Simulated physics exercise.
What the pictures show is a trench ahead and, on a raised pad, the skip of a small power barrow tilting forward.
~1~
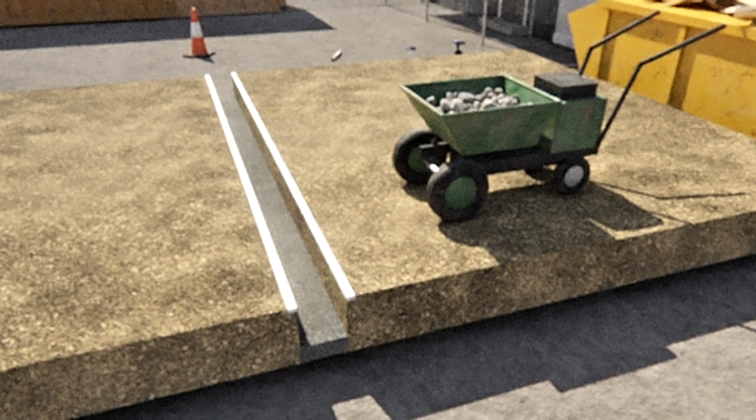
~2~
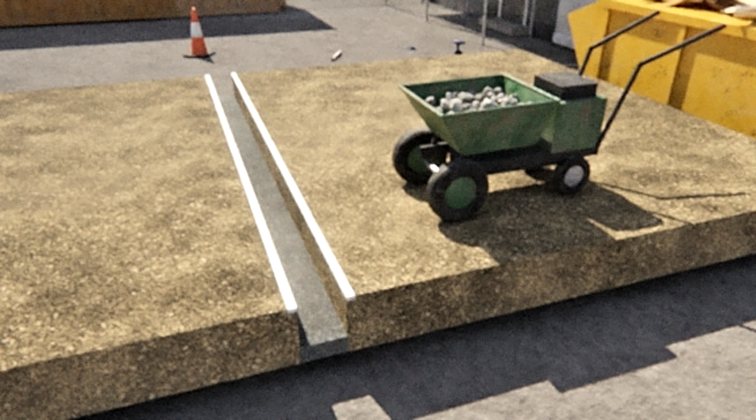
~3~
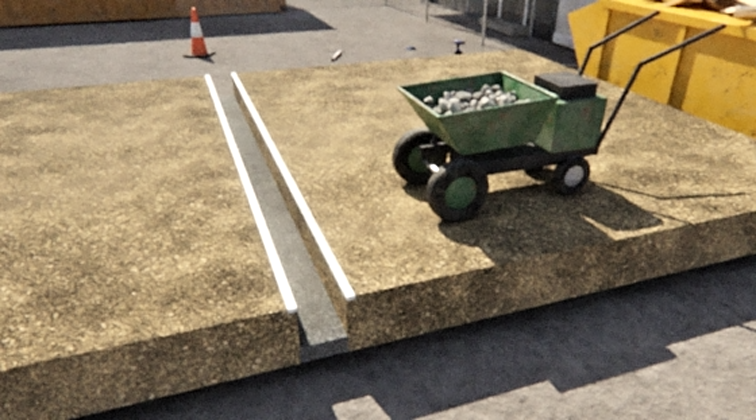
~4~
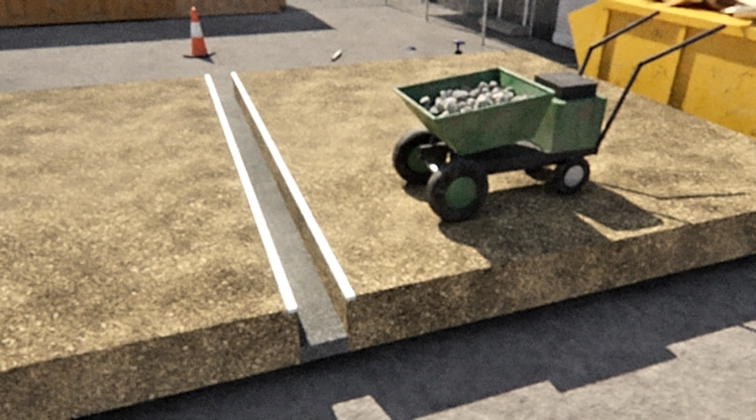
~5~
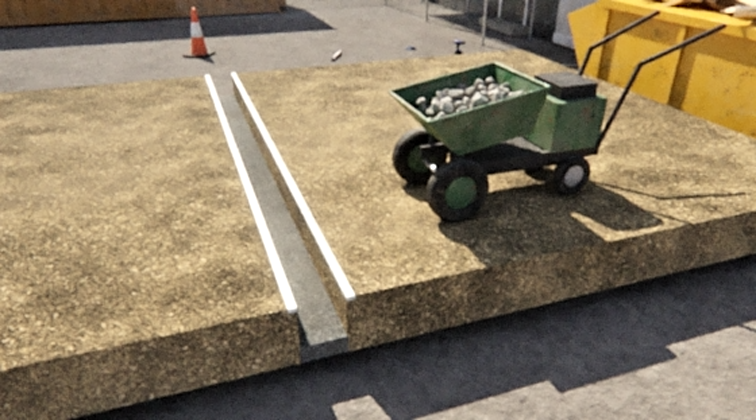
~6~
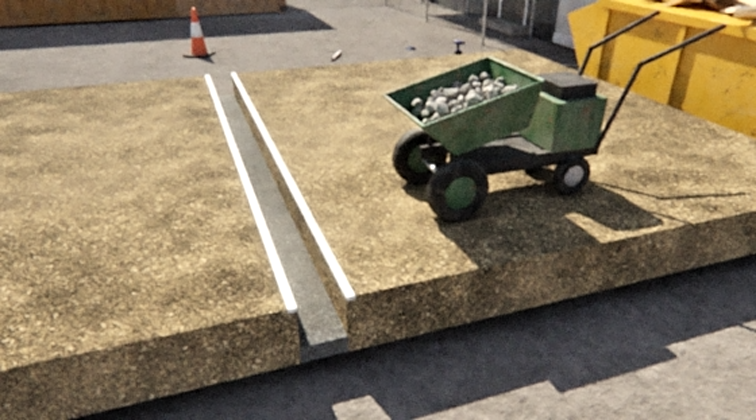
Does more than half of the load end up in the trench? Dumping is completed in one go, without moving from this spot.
The part in the trench is outweighed by the part outside.
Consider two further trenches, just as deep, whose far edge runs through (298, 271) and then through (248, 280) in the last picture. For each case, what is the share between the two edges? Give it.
The first try gives 30 percent, then the second gives 40 percent.
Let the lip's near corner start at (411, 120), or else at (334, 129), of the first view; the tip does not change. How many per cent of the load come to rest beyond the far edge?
It comes out near 0 in a hundred for the first and near 80 in a hundred for the second.
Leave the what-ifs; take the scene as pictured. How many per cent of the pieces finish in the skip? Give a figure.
I'd put it near 0 percent.
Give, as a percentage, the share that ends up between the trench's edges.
Near 35 %.
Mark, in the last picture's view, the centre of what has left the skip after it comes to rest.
Last view, centre at rest - approx. (330, 213).
Soon after the last picture, skip tipped steeply; all in the skip.
A little later, skip tipped steeply; most in the skip; a small part short of the trench; a stray few falling.
Later still, skip tipped right over; about a quarter in the skip; about half short of the trench; about a quarter in or heaped over the trench; a stray few beyond it.
By the end, skip tipped right over; a stray few in the skip; about two thirds short of the trench; about a third in or heaped over the trench; a stray few beyond it.
